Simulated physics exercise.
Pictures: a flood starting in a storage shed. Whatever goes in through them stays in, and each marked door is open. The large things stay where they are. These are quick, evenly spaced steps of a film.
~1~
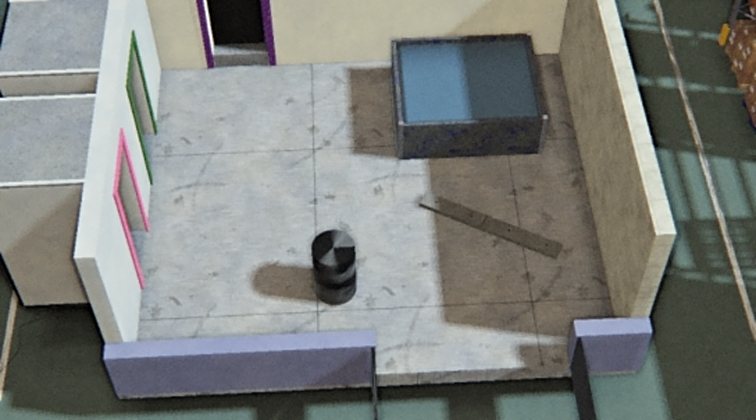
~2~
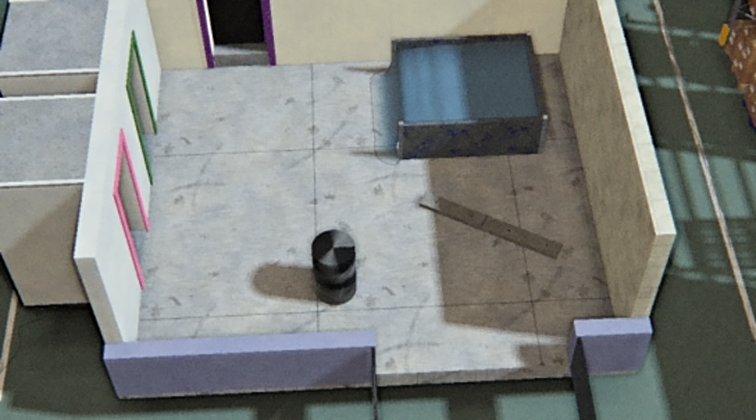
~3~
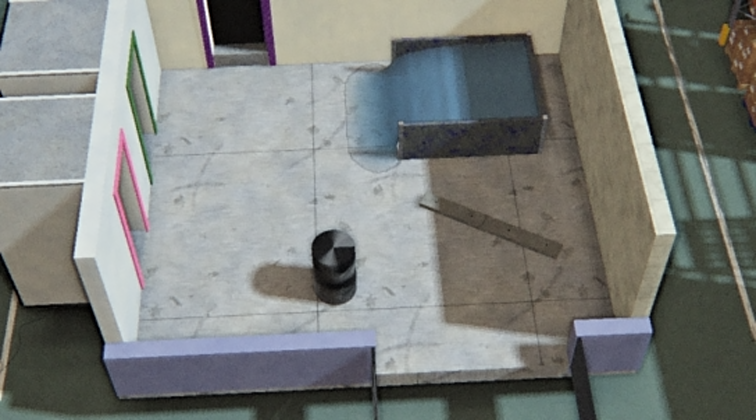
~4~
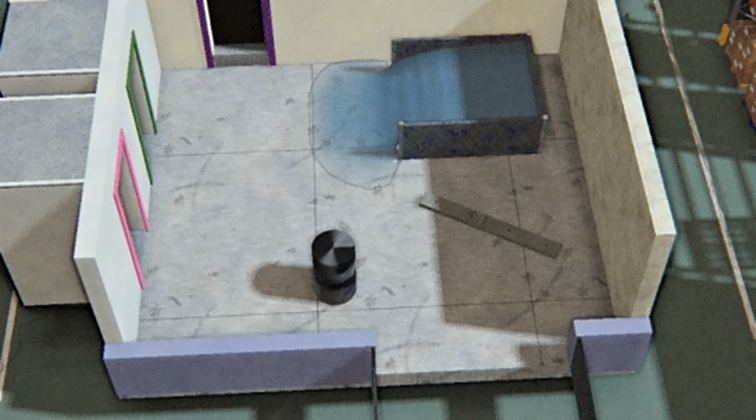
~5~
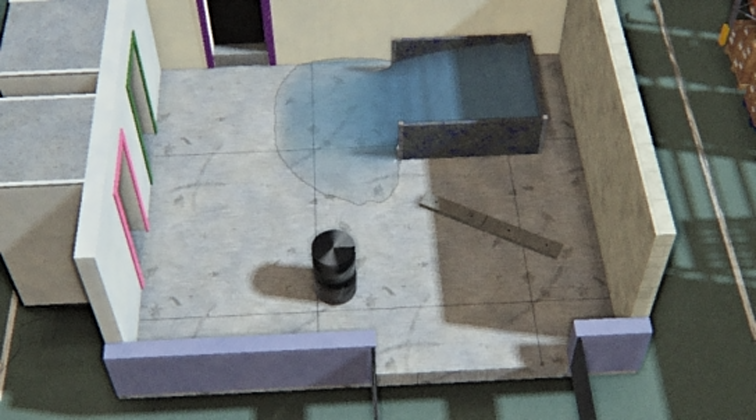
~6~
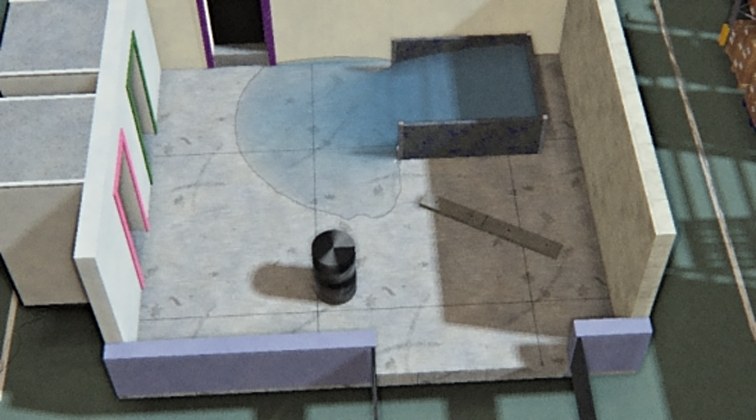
A pale-floored storage shed, roofless and seen from above at a fixed, tilted angle, has a pink and a green window outline on its left wall and a purple-edged dark doorway at the back. A dark tank of blue water sits at the back right, with a black cylinder and a slanting plank nearer. Water pours from the tank's left side and spreads leftward and forward in a widening, rounded sheet.
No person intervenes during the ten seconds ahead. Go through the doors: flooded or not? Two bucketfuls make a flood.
Purple door: Up to two buckets. Green door: Above two buckets. Pink door: Above two buckets.
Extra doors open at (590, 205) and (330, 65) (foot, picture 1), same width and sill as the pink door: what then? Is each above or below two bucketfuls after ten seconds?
First falls short, then exceeds it.
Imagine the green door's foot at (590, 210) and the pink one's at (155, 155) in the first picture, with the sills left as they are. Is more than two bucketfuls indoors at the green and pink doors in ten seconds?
Lab note - green: Under the limit; pink: Over the limit.
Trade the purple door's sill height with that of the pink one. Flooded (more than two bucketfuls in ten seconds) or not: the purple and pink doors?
Result - purple comes in high, pink comes in low.
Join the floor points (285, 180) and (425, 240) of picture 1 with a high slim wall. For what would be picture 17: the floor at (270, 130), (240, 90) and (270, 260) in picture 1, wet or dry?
Soaked, soaked, untouched.
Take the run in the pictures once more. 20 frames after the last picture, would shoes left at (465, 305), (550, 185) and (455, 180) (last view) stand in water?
Point 1: Not wet; point 2: Not wet; point 3: Not wet.
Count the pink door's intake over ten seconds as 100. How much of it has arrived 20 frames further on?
Roughly 50 per cent.
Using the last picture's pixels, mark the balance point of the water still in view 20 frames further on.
Somewhere near (275, 153).
A moment on, water covers 35 % of the floor; the purple door wet at the sill, nothing in, the green door under two buckets in, the pink door not reached.
Next, water covers 45 % of the floor; the purple door wet at the sill, nothing in, the green door far over two buckets in, the pink door under two buckets in.
Then, water covers 50 % of the floor; the purple door wet at the sill, nothing in, the green door far over two buckets in, the pink door over two buckets in.
Later, water covers 75 % of the floor; the purple door wet at the sill, nothing in, the green door far over two buckets in, the pink door over two buckets in.
In the end, water covers 95 % of the floor; the purple door wet at the sill, nothing in, the green door far over two buckets in, the pink door over two buckets in.
